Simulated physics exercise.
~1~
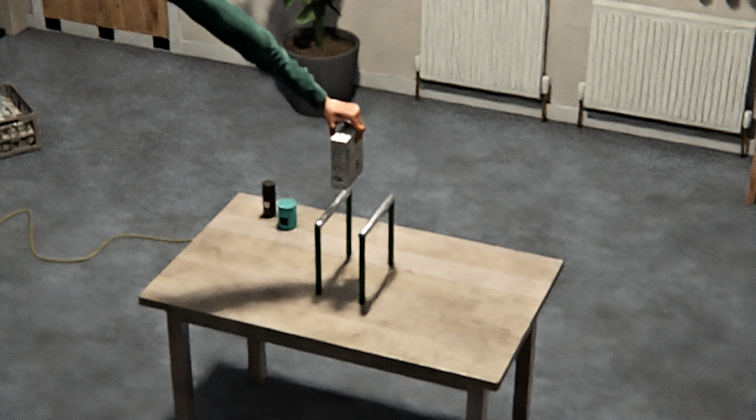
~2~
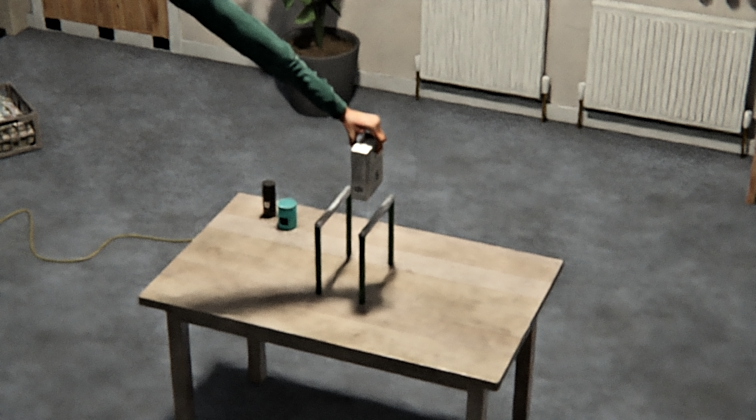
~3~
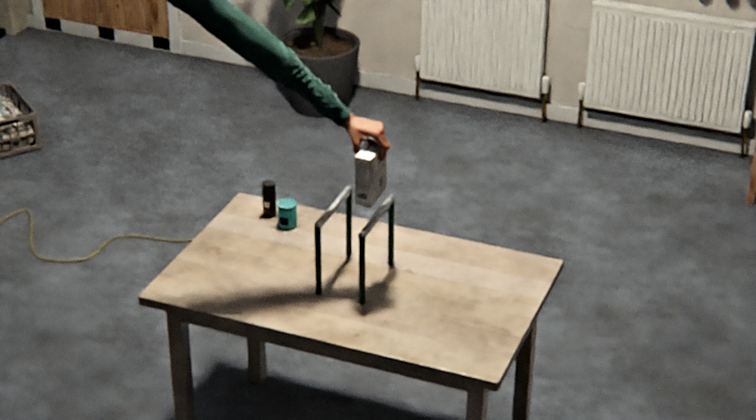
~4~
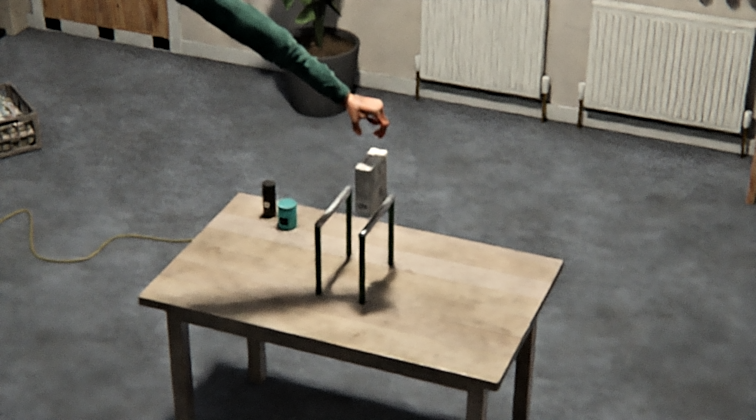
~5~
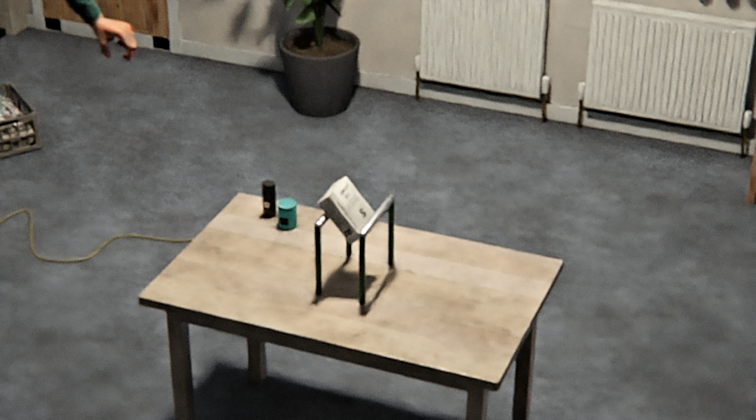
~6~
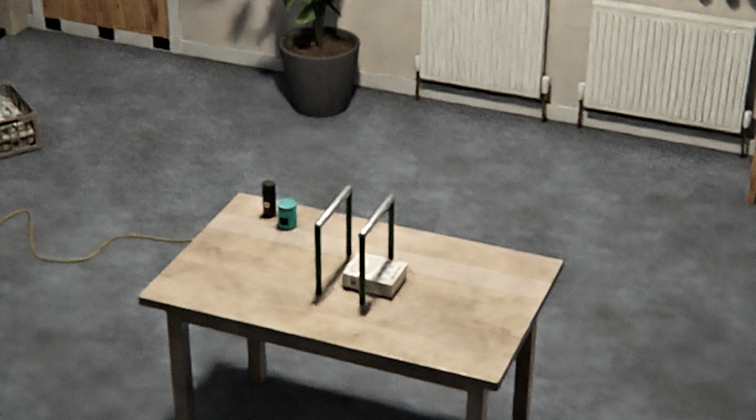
We see a hand lower an upright white packet over two black-legged supports on a wooden table, near a black shaker and a turquoise jar, then let go and withdraw. The packet tips between the supports, drops through the gap and ends lying on the table.
